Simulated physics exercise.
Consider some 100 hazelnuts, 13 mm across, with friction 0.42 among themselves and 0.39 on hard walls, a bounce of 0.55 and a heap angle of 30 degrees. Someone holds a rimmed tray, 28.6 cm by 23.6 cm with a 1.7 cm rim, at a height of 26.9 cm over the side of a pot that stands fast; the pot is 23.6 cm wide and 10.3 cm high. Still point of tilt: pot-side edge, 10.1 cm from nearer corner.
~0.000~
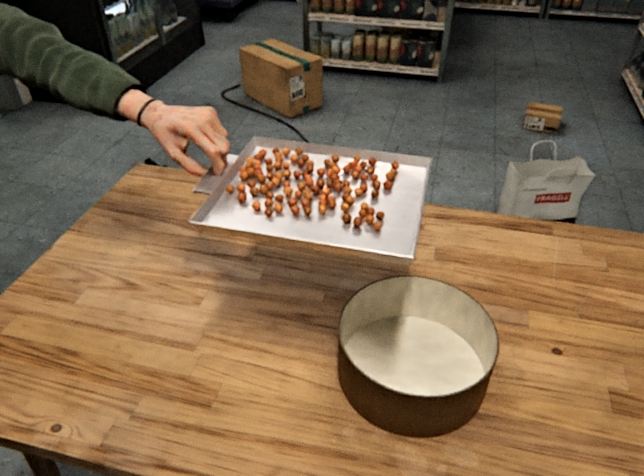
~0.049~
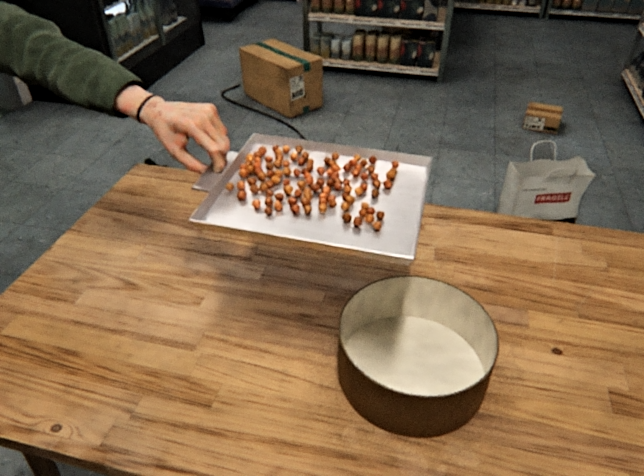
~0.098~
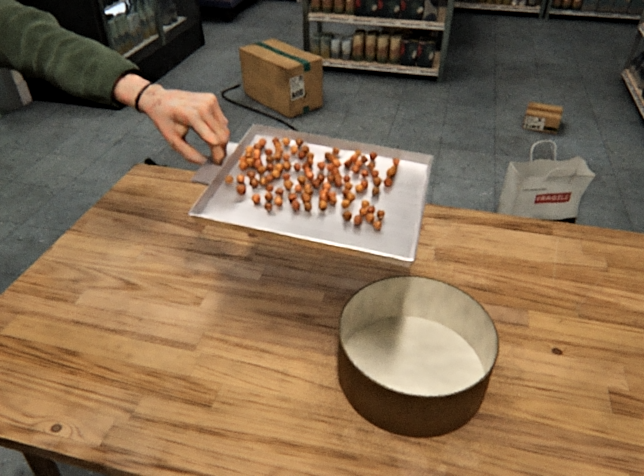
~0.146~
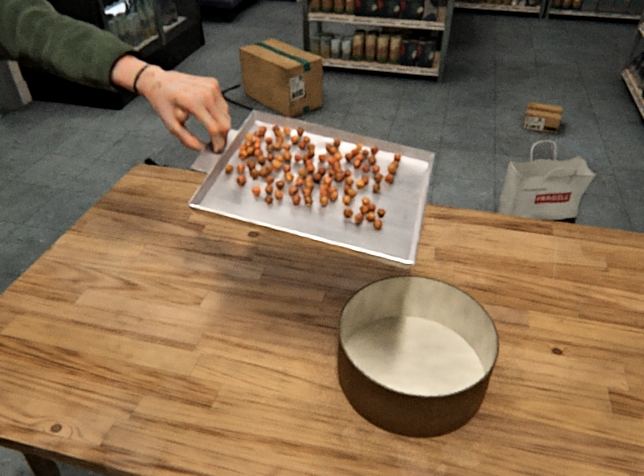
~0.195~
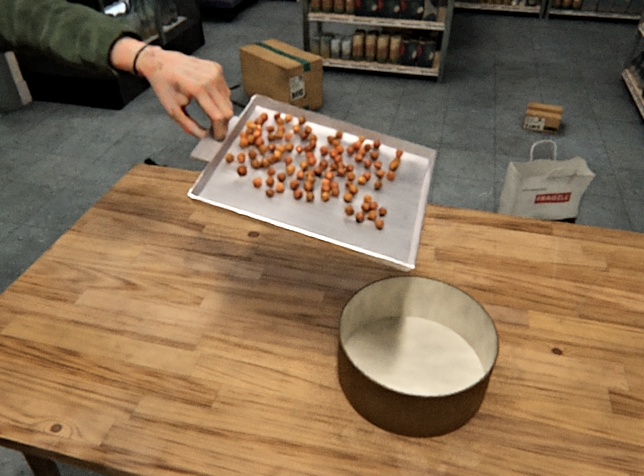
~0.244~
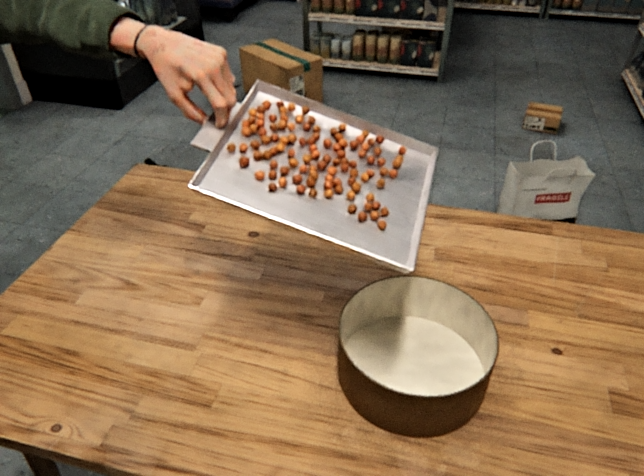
At first, a hand at the left holds a pale rimmed tray of scattered round brown nuts nearly level above a wooden table, beside an empty round pot. The hand then rises slightly as the tray tilts, its right front corner dipping lower toward the pot while the nuts stay spread across it.
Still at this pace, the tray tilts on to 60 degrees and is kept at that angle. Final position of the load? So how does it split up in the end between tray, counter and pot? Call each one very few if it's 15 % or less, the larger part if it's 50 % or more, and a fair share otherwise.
I'd say left on the tray a fair share, counter very few, pot the larger part.
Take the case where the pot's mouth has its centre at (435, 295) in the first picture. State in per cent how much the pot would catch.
Estimate: ~ 20 %.
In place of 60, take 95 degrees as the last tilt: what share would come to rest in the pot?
I'd expect some 95 per cent in the pot.
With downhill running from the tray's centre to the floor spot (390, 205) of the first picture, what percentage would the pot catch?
The share would be about 20 percent.
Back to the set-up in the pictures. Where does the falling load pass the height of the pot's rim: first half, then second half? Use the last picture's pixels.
Early half: About (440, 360); late half: (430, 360).
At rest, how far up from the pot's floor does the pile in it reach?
Around 2.0 cm above the floor.
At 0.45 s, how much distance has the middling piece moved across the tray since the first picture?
Displacement on the tray: Roughly 6 cm.
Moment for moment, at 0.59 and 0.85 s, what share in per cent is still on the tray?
Sequence: 95; 30.
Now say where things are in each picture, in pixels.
Tray tilt 0 degrees, front corners at (195, 220) and (410, 254); middle of the pieces at (309, 182); pot at (418, 329), in the first picture.
Tray tilt 1 degrees, front corners at (195, 218) and (410, 255); middle of the pieces at (309, 181), in the second picture.
Tray tilt 4 degrees, front corners at (194, 212) and (410, 257), lowest corner right front; middle of the pieces at (310, 176), in the third picture.
Tray tilt 9 degrees, front corners at (194, 203) and (410, 260), lowest corner right front; middle of the pieces at (310, 169), in the fourth picture.
Tray tilt 14 degrees, front corners at (194, 193) and (410, 263), lowest corner right front; middle of the pieces at (312, 161), in the fifth picture.
Tray tilt 19 degrees, front corners at (195, 184) and (410, 265), lowest corner right front; middle of the pieces at (315, 155); pot at (418, 329). Its pace works out near 105 degrees a second, in the sixth picture.
Then, at 0.45 s, tilt 40 degrees; the tray holds 100 %, the pot 0 %.
Then, at 0.59 s, tilt 55 degrees; the tray holds 95 %, the pot 0 %.
After 0.85 s, tilt 60 degrees; the tray holds 30 %, the pot 45 %.
In the end, at 2.1 s, tray 20 %, counter 5 %, pot 70 %.
